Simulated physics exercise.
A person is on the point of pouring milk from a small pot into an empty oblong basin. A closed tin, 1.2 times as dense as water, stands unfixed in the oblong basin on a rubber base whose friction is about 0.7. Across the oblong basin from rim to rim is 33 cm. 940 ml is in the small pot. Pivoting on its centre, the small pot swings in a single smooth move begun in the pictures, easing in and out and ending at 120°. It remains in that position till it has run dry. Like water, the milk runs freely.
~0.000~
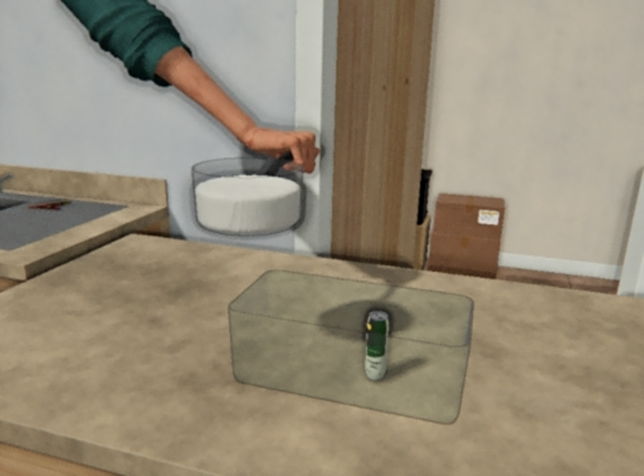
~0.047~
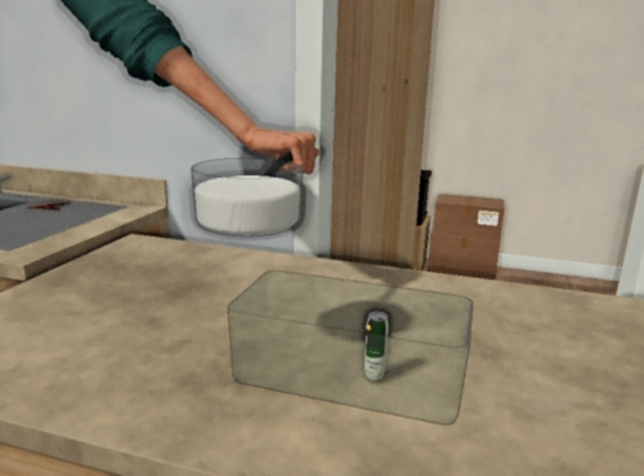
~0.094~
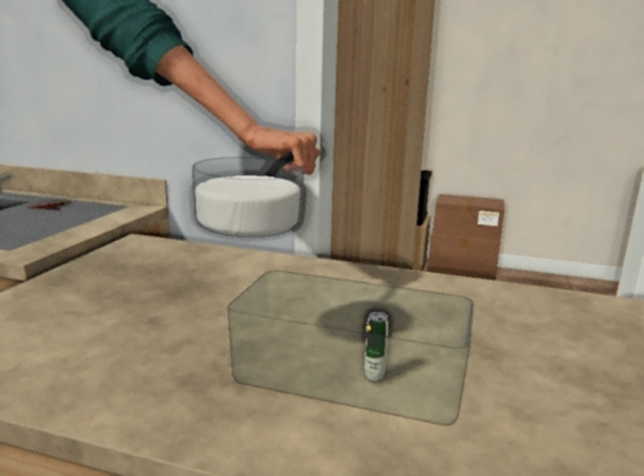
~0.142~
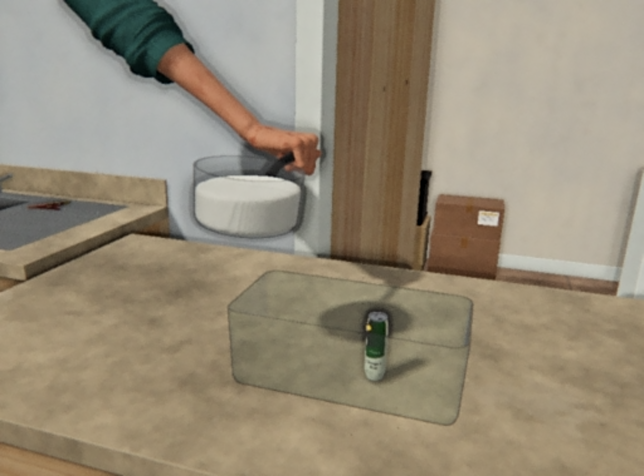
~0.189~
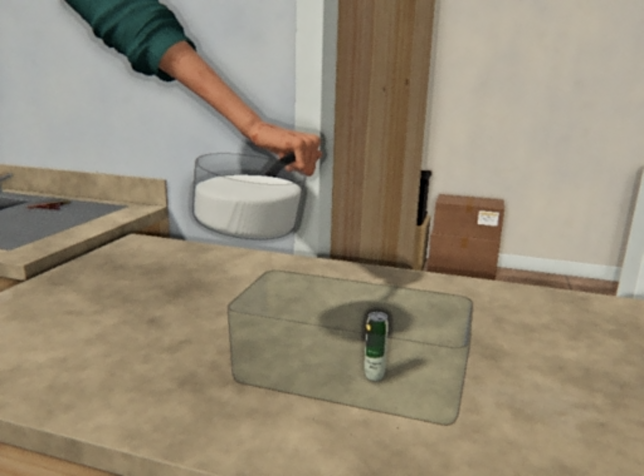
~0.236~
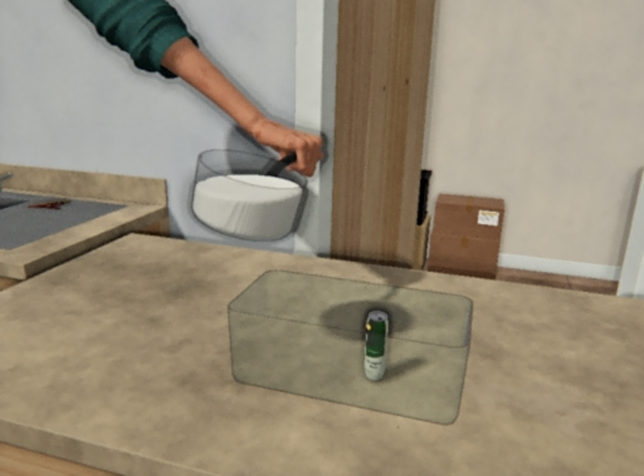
A hand tilts a small clear pot of milk slowly to the right above an oblong basin with a closed tin inside.
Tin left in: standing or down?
You'll see it resist.
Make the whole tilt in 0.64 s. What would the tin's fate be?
In that case the tin does not tip.
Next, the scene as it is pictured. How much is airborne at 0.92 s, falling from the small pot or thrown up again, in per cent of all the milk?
Estimated airborne part: Roughly 8 per cent.
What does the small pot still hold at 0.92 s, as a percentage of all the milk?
About 6 percent.
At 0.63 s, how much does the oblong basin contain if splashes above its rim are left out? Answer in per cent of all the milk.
About 12%.
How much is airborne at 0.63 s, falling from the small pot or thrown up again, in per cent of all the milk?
Some 38 % is the figure.
After 0.63 s the tilt is 78° and 51 per cent is still to pour; the tin stands where it began.
After 0.92 s the tilt is 115° and 6 per cent is still to pour; the tin stands where it began.
After 1.23 s the tilt is 120° and 0 per cent is still to pour; the tin stands where it began.
After 1.56 s the tilt is 120° and 0 per cent is still to pour; the tin stands where it began.
In the end the tin stands where it began.
